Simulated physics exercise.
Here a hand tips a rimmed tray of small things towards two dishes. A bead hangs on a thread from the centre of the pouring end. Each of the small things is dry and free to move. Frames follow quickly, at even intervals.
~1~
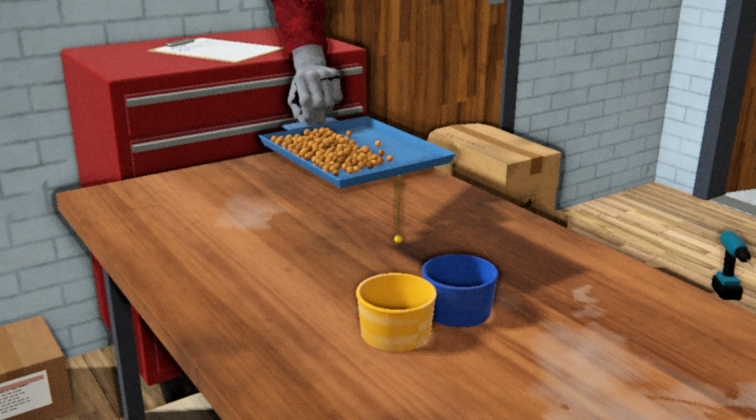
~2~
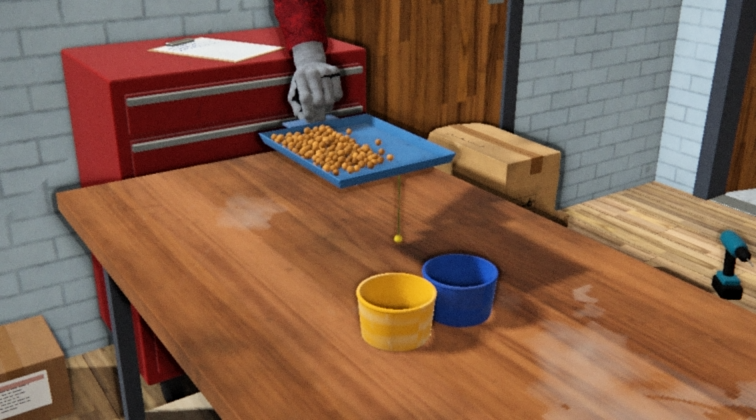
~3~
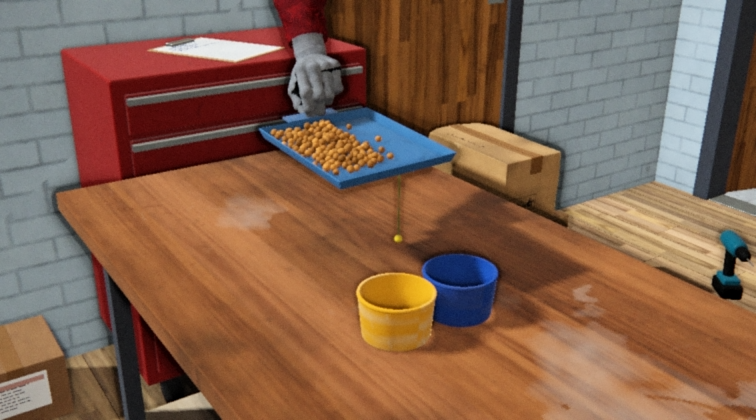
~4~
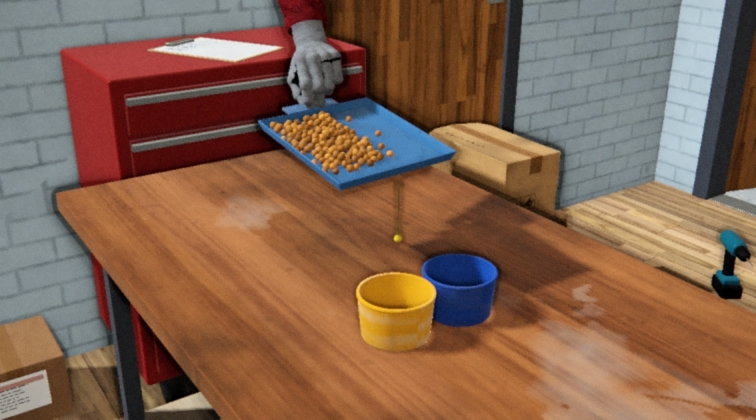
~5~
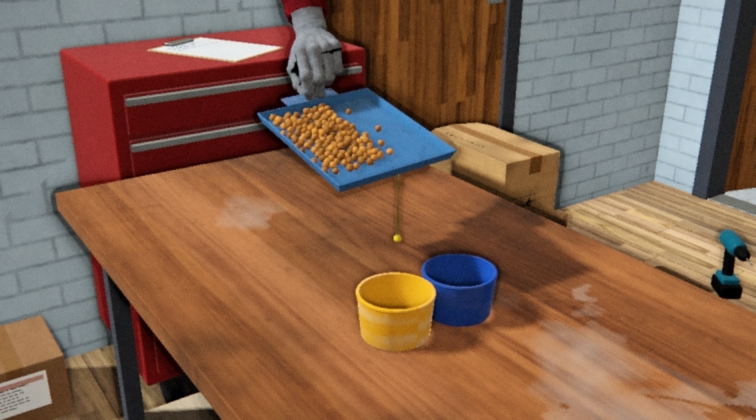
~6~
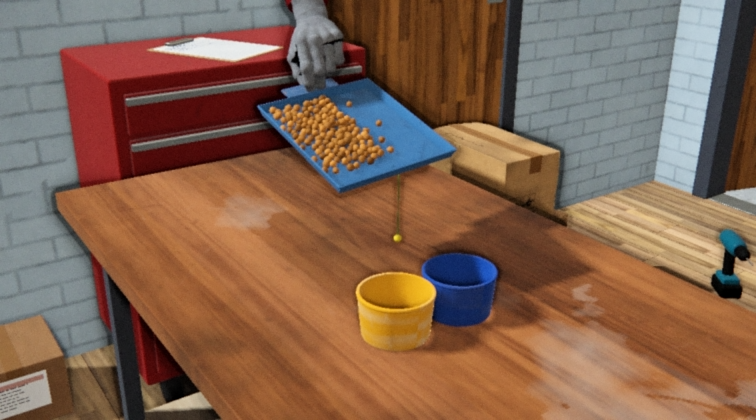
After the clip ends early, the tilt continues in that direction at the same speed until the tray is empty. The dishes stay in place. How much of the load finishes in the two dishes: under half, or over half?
Most likely the lost part will be the majority.
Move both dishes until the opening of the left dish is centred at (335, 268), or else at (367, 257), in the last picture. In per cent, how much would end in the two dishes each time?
Around 70 and then 40 per cent.
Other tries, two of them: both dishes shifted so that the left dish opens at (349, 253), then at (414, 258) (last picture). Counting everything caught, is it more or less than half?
Well, a minority share the first time and a minority share the next.
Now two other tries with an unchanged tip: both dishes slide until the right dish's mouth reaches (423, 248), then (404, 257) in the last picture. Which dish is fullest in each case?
One: The dish on the left. Two: The left dish.
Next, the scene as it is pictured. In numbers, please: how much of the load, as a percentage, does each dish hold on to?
Left dish 10 per cent; right dish 0 per cent.
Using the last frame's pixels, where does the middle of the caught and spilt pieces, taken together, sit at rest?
Resting centre, last frame: Roughly (359, 312).
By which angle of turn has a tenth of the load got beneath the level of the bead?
Close to 70° of tilt at that moment.
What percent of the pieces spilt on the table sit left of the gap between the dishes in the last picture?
Looks like close to 100 per cent of it.
Soon, tray tipped steeply; nearly all on the tray; a stray few in the left dish; a stray few outside both; a small part in the air.
A while on, tray tipped right over; a stray few on the tray; a small part in the left dish; about two thirds outside both; about a quarter in the air.
Towards the end, tray tipped past a quarter turn; a small part in the left dish; a stray few in the right dish; nearly all outside both.
Finally, tray tipped past a quarter turn; a small part in the left dish; a stray few in the right dish; nearly all outside both.
